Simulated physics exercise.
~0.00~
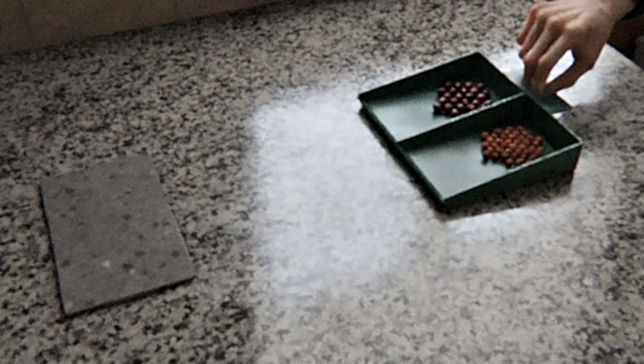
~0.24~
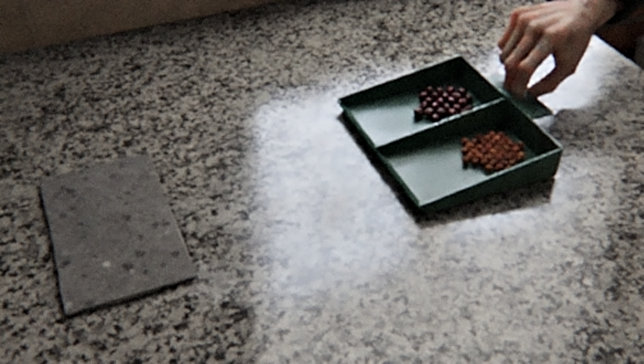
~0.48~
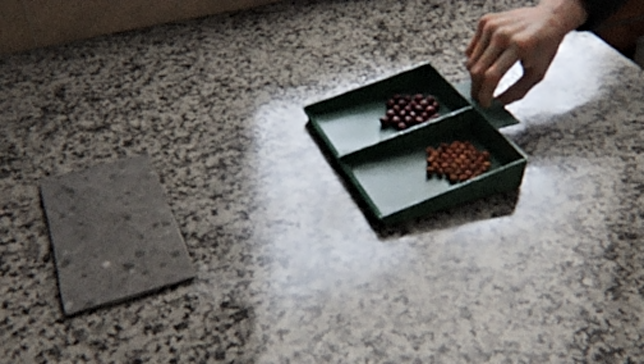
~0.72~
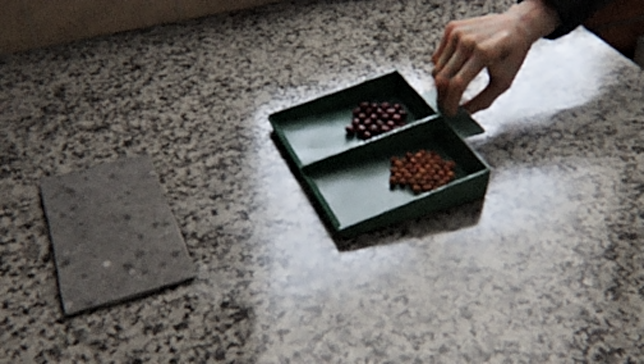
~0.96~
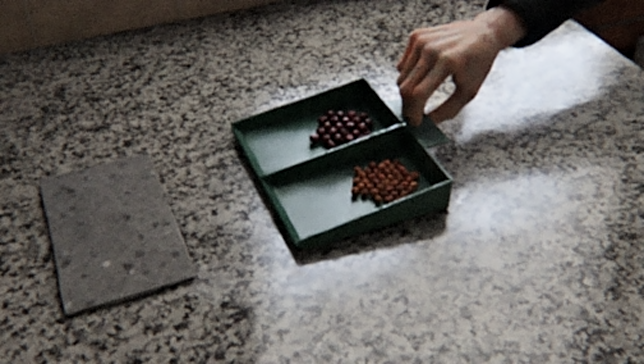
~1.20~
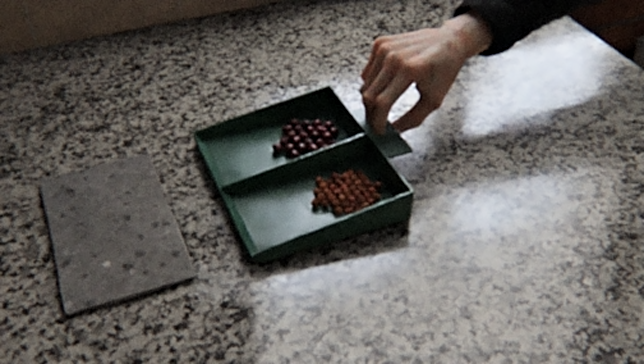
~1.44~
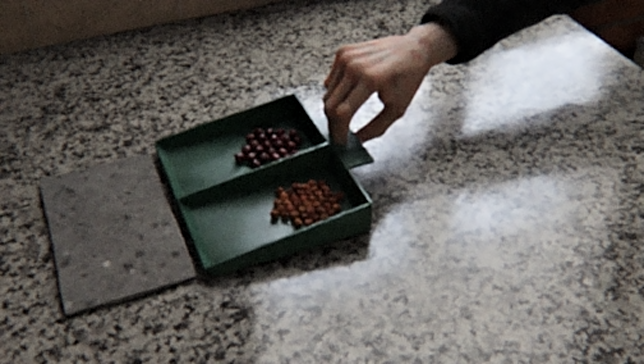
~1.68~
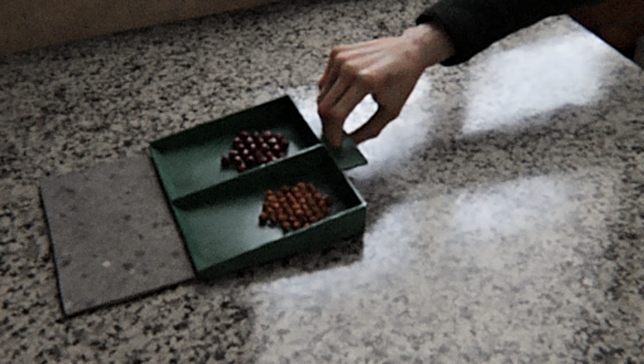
Green divided tray of dark and reddish-brown beads sliding left under a hand's push, stopping against a gray slab, beads staying inside.
